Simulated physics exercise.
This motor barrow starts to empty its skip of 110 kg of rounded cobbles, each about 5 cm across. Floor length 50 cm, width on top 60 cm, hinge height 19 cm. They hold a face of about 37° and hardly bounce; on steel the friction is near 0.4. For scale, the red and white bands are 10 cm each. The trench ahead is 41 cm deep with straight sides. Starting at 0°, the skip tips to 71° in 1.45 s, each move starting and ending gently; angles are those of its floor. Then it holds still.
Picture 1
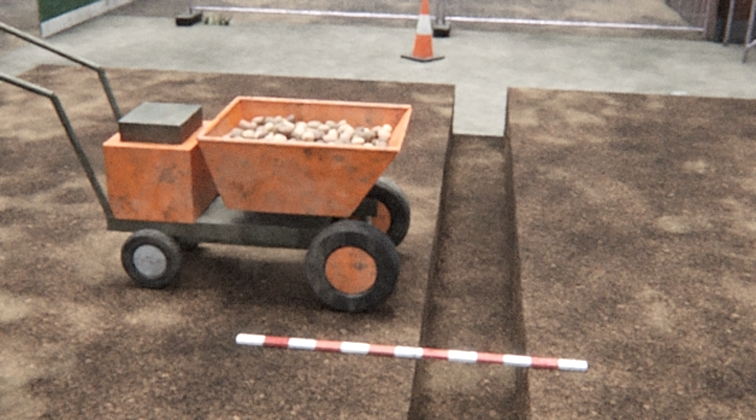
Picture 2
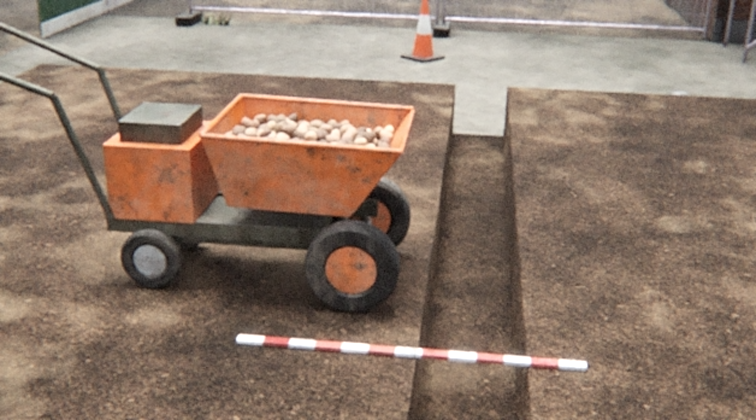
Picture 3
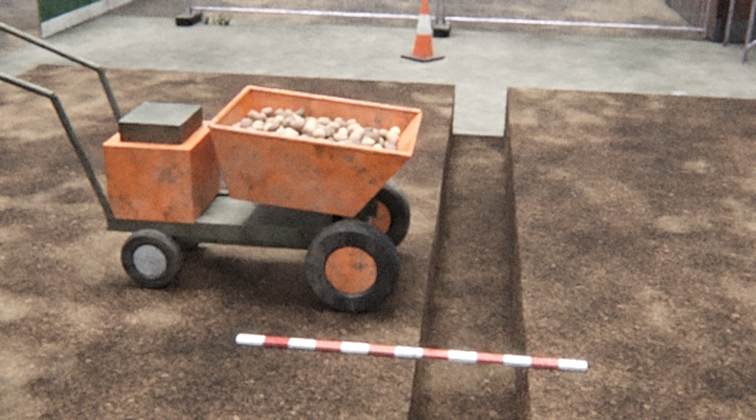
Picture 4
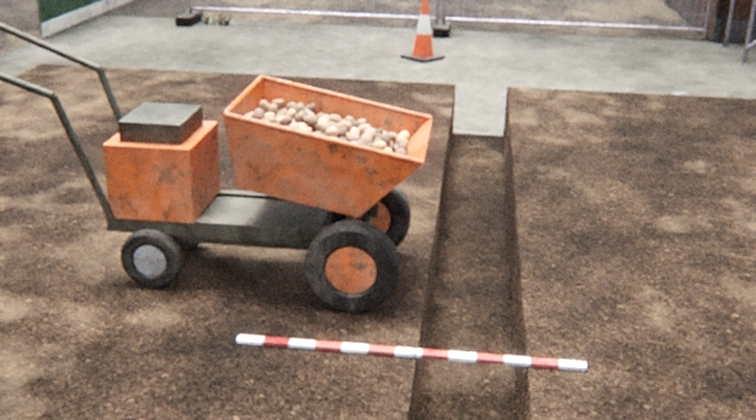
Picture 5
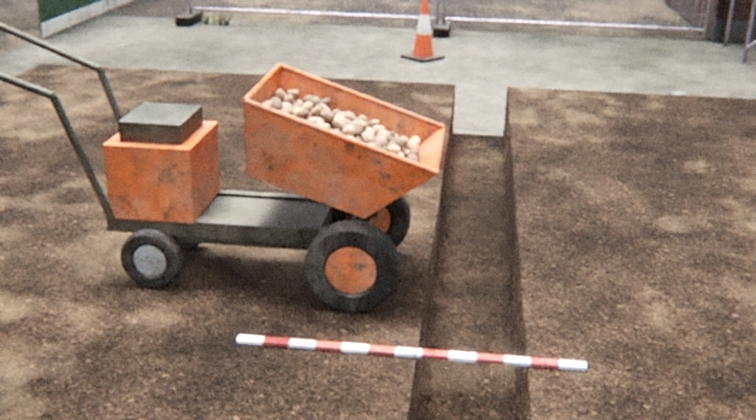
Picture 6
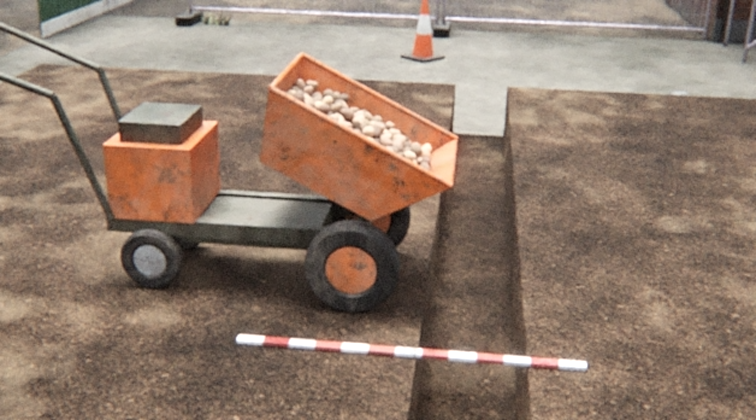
At the start, an orange motor barrow stands on bare soil, its skip of rounded stones level beside a narrow trench, with a red and white banded pole lying in front. The skip tilts slightly, then more steeply, its back rising and its front lip lowering toward the right, while the wheels stay put.
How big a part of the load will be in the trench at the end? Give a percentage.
Roughly 68 per cent ends in the trench.
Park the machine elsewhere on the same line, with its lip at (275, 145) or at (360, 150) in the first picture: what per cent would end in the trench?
Near 55 per cent from the first place, 95 from the second.
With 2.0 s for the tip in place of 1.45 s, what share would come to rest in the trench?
In that case some 70 per cent.
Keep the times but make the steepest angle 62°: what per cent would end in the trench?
It would be near 40 per cent.
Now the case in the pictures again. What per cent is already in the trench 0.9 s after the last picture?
About 15 per cent by then.
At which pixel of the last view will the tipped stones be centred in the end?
Near (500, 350).
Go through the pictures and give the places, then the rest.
In the first picture, lip at (398, 151), floor tilted 0°, highest stones at (309, 130).
In the second picture, the skip is at 1°, its lip at (401, 152); the top of the load is at (296, 127).
In the third picture, lip at (409, 156), floor tilted 5°, highest stones at (300, 123).
In the fourth picture, the skip is at 11°, its lip at (422, 163); the top of the load is at (283, 110).
In the fifth picture, lip at (437, 173), floor tilted 18°, highest stones at (294, 102).
In the sixth picture, the skip is at 26°, its lip at (451, 186); the top of the load is at (308, 94).
Then, 0.5 s after the last picture the floor is at 60°, 100 % in the skip; the foremost stones are at (488, 226).
Then, 0.9 s after the last picture the floor is at 71°, 68 % in the skip, 14 % in the trench, 17 % past the trench; the foremost stones are at (588, 296).
Then, 1.3 s after the last picture the floor is at 71°, 43 % in the skip, 26 % in the trench, 31 % past the trench; the foremost stones are at (658, 297).
Then, 3.2 s after the last picture the floor is at 71°, 0 % in the skip, 68 % in the trench, 32 % past the trench; the foremost stones are at (696, 306).
